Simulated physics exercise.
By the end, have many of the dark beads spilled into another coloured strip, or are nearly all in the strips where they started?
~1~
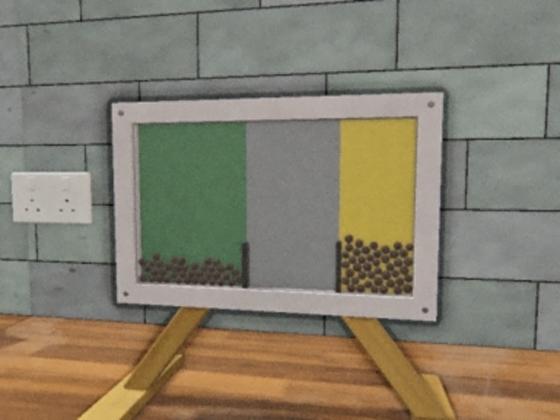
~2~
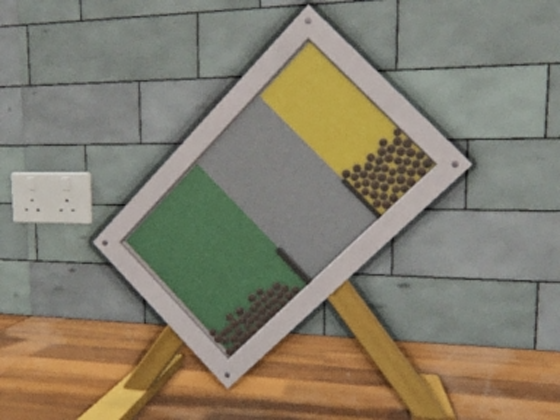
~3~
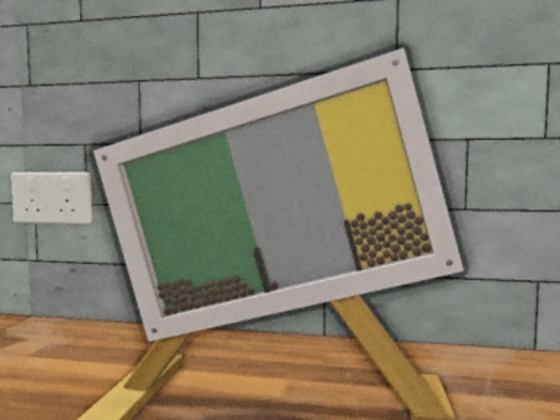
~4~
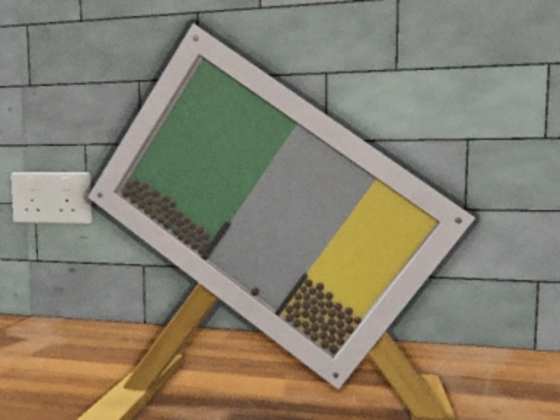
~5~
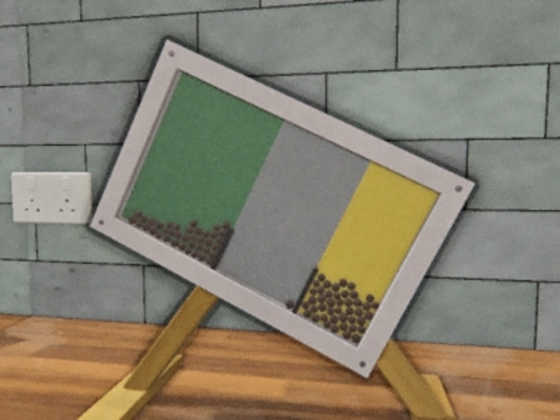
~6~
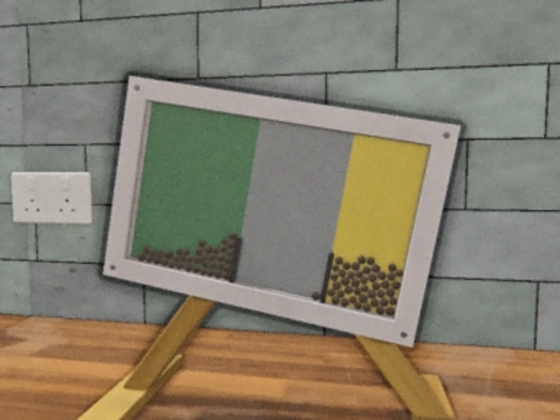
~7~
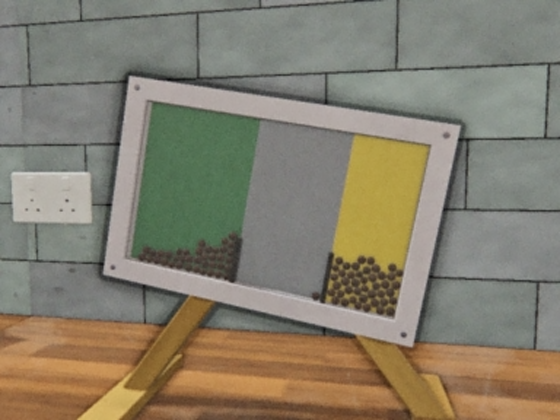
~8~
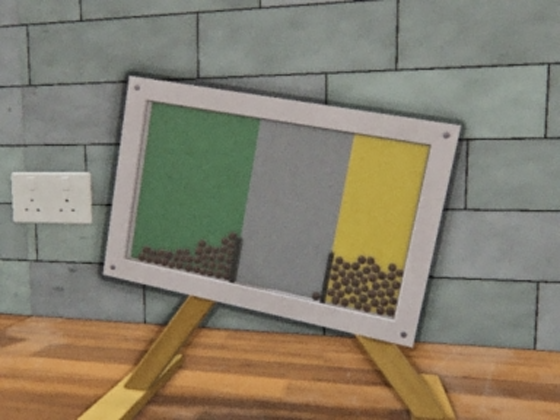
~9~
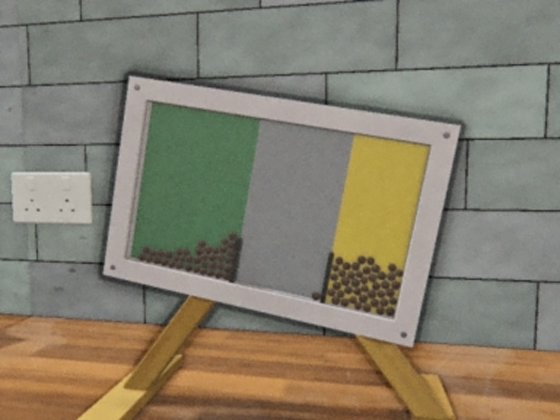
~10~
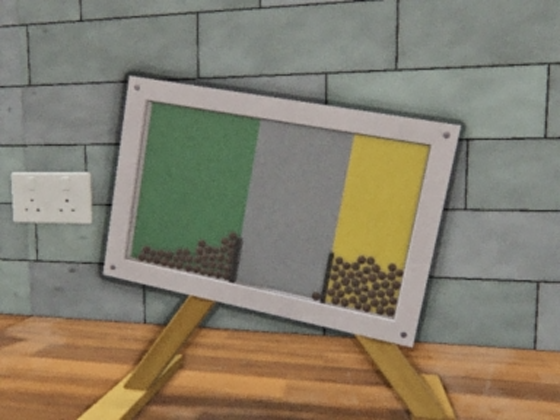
Nearly all of them are in the strips where they started. The two piles still sit in the green and yellow strips, with hardly any beads having crossed over.
A framed panel tips anticlockwise, swings clockwise, then rests slightly tilted, its beads still mostly separated.
